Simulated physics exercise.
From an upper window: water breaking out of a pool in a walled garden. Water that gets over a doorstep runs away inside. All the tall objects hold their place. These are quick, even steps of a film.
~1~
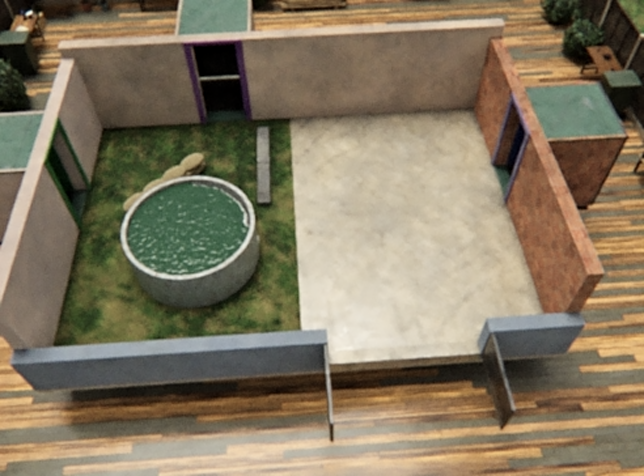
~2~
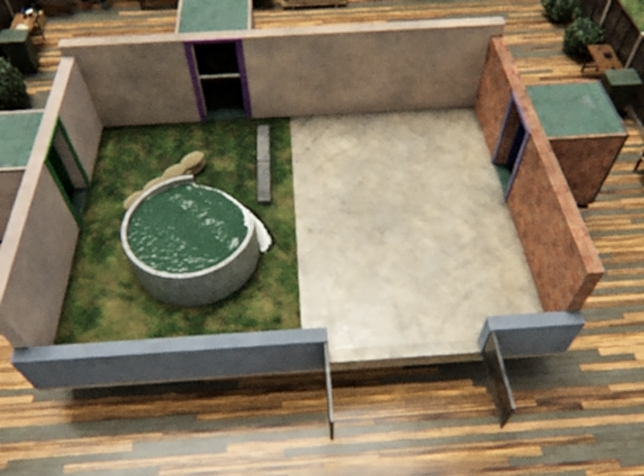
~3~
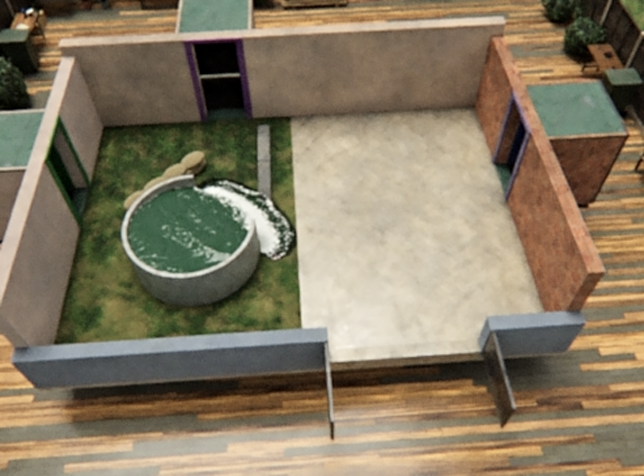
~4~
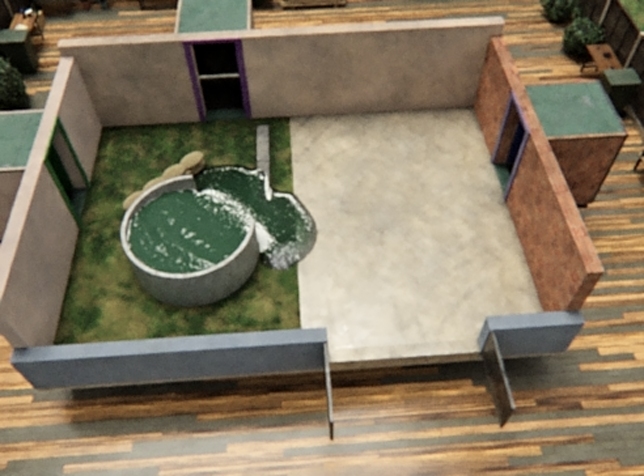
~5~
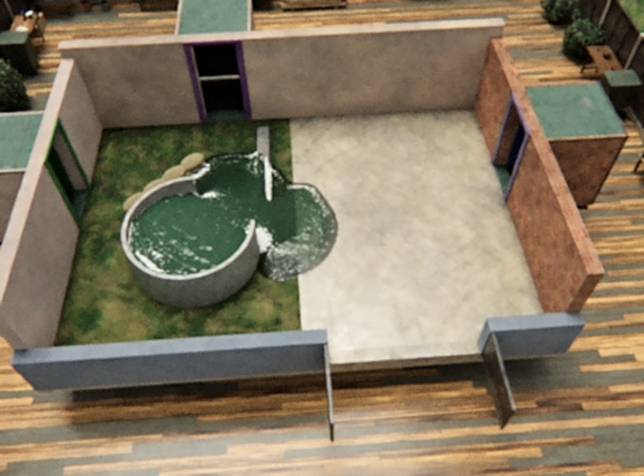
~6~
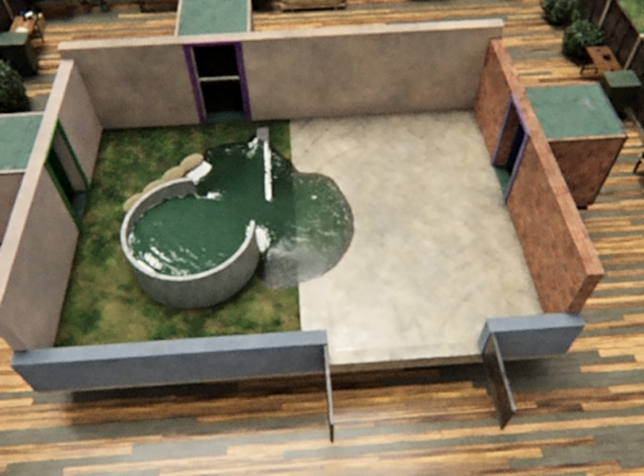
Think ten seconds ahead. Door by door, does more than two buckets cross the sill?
One by one: The green door stays under that; the blue door takes more than that; the purple door takes more than that.
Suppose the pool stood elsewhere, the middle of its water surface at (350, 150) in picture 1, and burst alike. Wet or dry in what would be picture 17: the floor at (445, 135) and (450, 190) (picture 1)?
In turn: Awash, under water.
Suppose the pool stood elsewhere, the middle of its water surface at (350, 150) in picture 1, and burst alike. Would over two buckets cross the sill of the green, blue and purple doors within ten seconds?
In short: The green door keeps below it; the blue door takes more; the purple door holds.
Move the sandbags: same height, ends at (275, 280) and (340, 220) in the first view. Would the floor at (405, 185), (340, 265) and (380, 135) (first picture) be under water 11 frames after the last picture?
In that order: Covered, not flooded, covered.
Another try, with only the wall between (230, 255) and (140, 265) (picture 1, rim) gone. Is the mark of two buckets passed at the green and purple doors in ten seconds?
One by one: The green one passes that mark; the purple one is under.
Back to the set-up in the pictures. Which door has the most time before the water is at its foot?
I say the one in green.
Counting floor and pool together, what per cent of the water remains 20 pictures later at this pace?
Roughly 94 per cent.
A moment on, water covers 35 % of the floor; the green door not reached, the blue door not reached, the purple door under two buckets in.
Next, water covers 55 % of the floor; the green door not reached, the blue door wet at the sill, nothing in, the purple door over two buckets in.
Then, water covers 65 % of the floor; the green door not reached, the blue door over two buckets in, the purple door far over two buckets in.
Later, water covers 75 % of the floor; the green door wet at the sill, nothing in, the blue door far over two buckets in, the purple door far over two buckets in.
In the end, water covers 90 % of the floor; the green door wet at the sill, nothing in, the blue door far over two buckets in, the purple door far over two buckets in.
